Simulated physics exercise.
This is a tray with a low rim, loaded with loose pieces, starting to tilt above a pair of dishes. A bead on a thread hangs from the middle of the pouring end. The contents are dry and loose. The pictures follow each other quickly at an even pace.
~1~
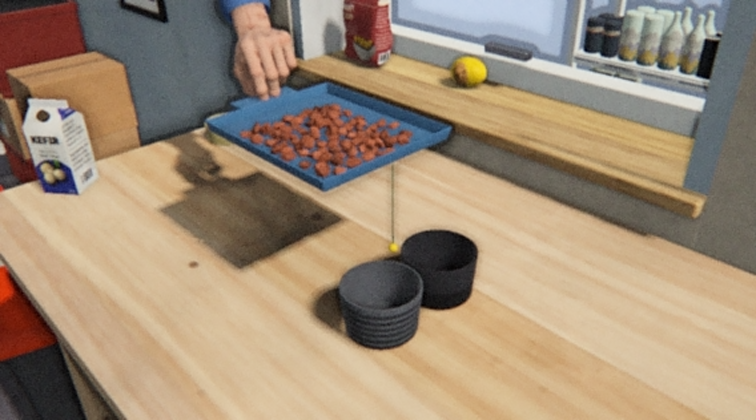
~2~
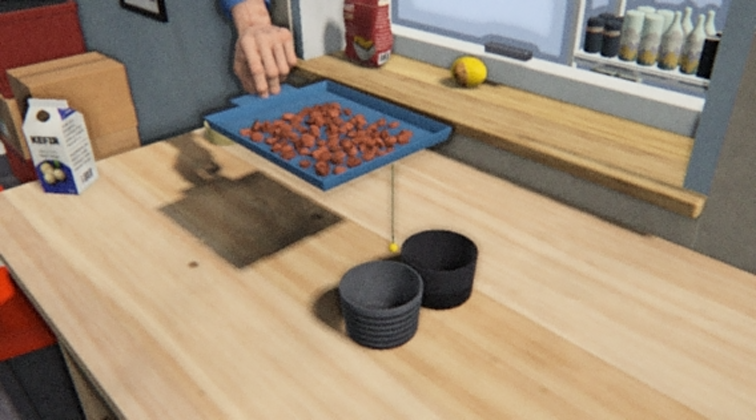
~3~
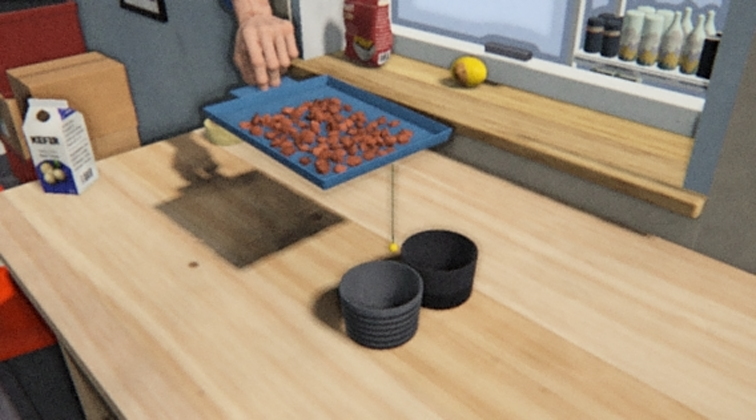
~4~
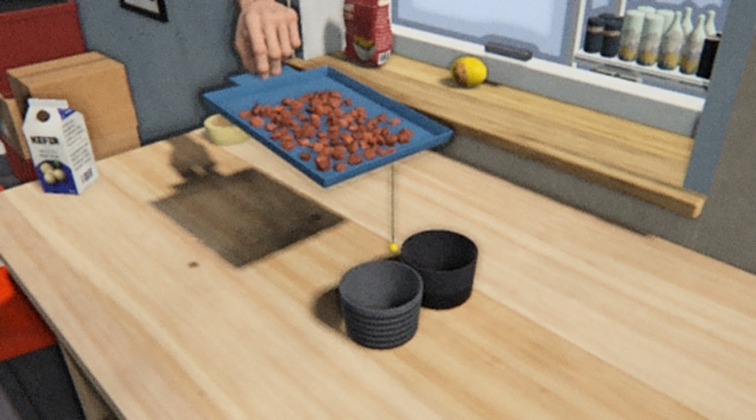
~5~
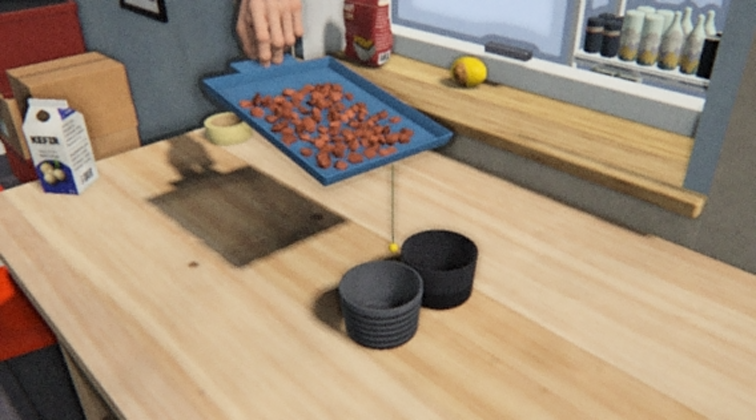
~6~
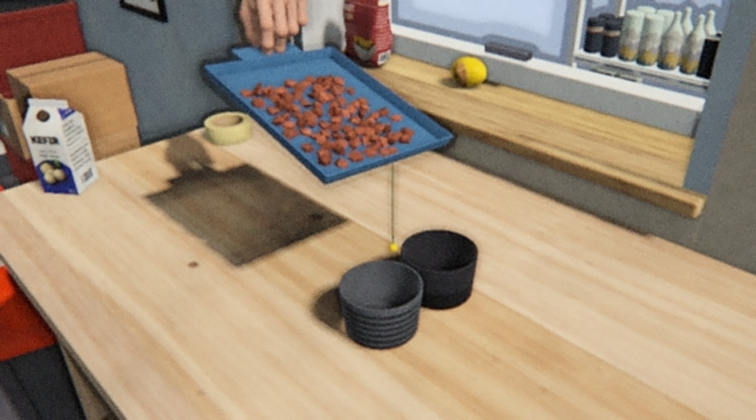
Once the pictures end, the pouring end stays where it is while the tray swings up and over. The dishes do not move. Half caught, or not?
They take more than half between them.
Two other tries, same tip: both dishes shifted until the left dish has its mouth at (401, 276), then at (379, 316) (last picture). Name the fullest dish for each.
The first try: The dish on the right. The second: The right one.
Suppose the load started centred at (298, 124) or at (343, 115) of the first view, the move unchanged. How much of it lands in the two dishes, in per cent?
The first gives 70 %, the second 70 %.
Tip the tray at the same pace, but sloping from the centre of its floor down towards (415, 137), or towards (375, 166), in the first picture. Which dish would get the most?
At the first place the dish on the right, at the second the left-hand dish.
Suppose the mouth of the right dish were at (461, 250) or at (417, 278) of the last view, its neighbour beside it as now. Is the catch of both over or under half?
One: The larger part. Two: The smaller part.
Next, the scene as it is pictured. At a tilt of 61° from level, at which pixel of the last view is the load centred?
Around (404, 133).
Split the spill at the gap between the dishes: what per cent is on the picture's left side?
Some 0 per cent.
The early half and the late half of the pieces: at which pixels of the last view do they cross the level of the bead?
The first part at (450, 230); the rest at (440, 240).
Soon after the last picture, tray tipped steeply; nearly all on the tray; a small part in the air.
A little later, tray tipped right over; about a quarter on the tray; a small part in the left dish; about a third in the right dish; about a quarter outside both; about a quarter in the air.
Later still, tray tipped past a quarter turn; a small part in the left dish; about two thirds in the right dish; about a quarter outside both.
At rest, tray tipped past a quarter turn; a small part in the left dish; about two thirds in the right dish; about a quarter outside both.
